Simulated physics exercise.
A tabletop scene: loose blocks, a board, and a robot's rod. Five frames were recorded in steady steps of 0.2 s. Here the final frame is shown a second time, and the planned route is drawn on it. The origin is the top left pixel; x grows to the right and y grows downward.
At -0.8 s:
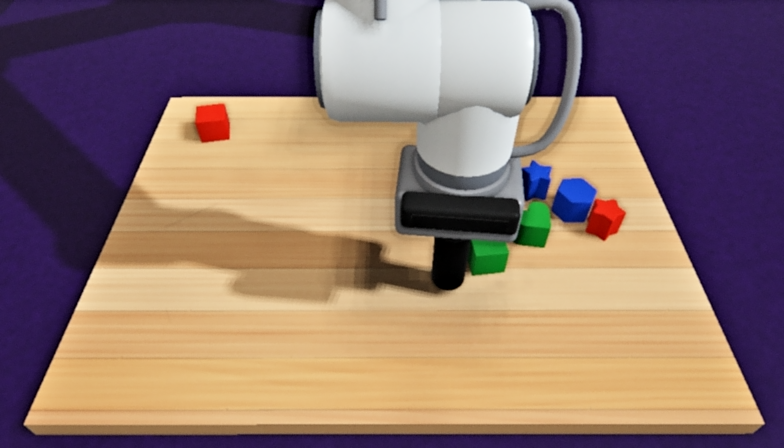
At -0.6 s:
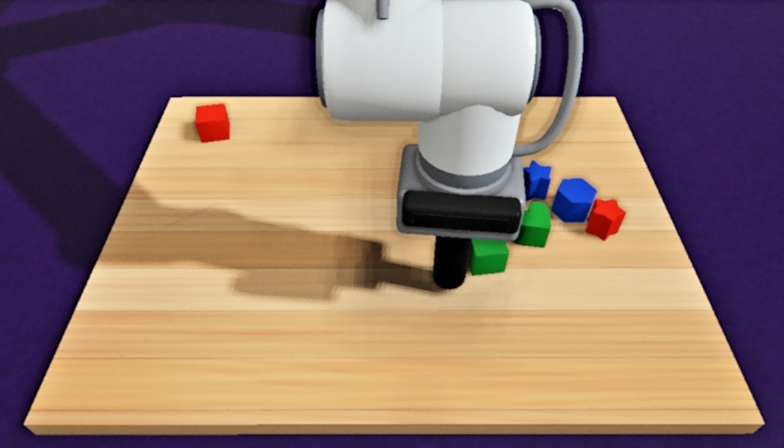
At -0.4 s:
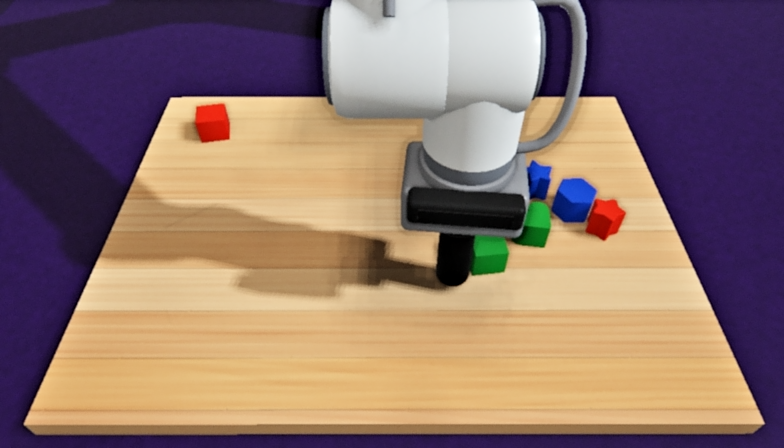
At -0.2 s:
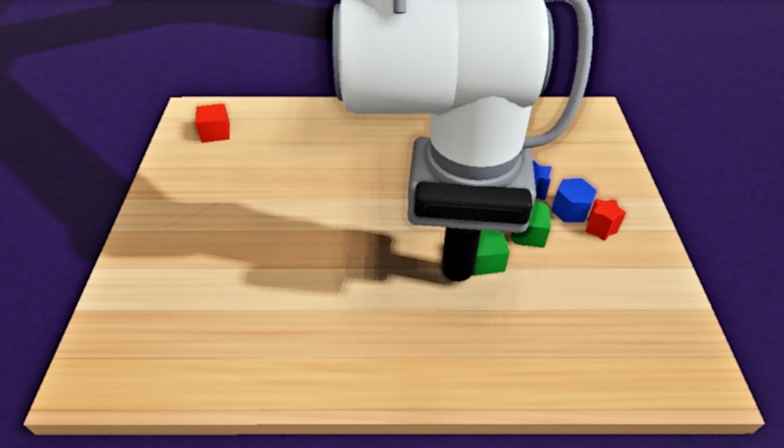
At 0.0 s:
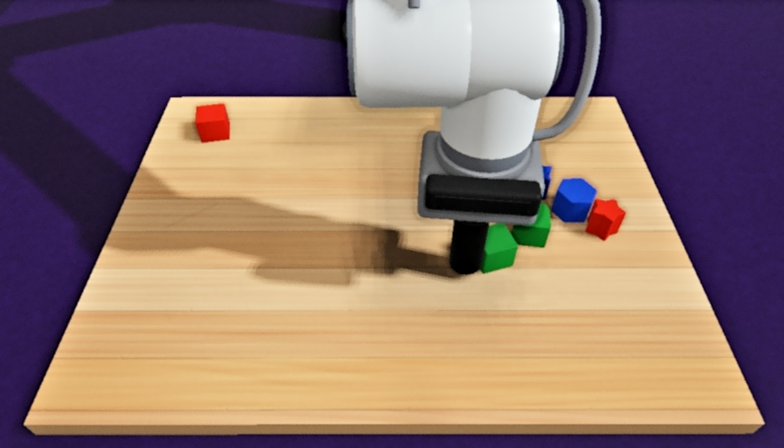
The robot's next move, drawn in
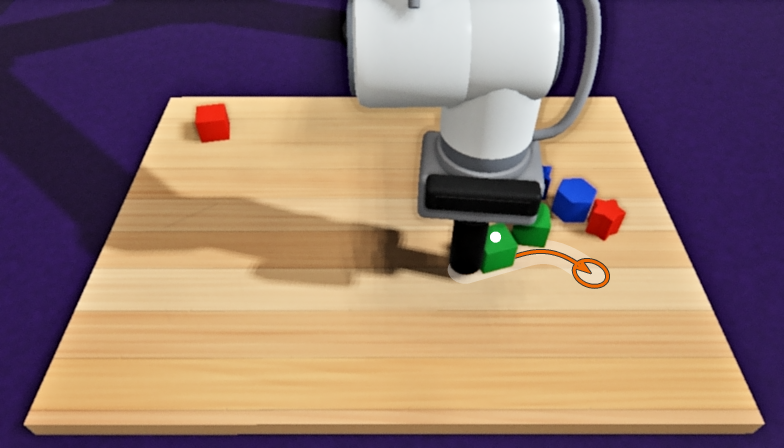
The robot arm's black rod edged slowly to the right and slightly away across the wooden board, nudging a green block a little toward another green one, while the blue and red blocks stayed put.
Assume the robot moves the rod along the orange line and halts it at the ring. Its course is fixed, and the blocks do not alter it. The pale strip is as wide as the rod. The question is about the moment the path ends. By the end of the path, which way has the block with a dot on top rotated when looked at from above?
My prediction: CCW.
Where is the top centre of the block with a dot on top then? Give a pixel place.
I predict (548, 207).
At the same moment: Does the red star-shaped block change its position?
That would be a no.
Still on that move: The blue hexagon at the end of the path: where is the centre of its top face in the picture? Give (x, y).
I predict (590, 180).
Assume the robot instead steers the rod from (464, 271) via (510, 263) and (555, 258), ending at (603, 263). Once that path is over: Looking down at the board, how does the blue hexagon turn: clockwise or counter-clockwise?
It is turned clockwise.
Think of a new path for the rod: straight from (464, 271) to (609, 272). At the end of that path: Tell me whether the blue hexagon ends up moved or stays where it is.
That block will keep its spot.
Path on the board, from (464, 271) through (506, 259) and (549, 252) to (591, 273); the dot is on the green square piece.
What follows on the original path. One third of the way, rod (508, 252); green square piece (527, 218), turned 40° anticlockwise; green heart block (551, 204), turned 20° clockwise.
Two thirds of the way, rod (552, 245); green square piece (548, 207), turned 60° anticlockwise; green heart block (560, 187); blue hexagon (590, 180), turned 30° clockwise.
At the end, rod (594, 266); green square piece (548, 207), turned 60° anticlockwise; green heart block (560, 187); blue hexagon (590, 180), turned 30° clockwise; red star-shaped block in place.
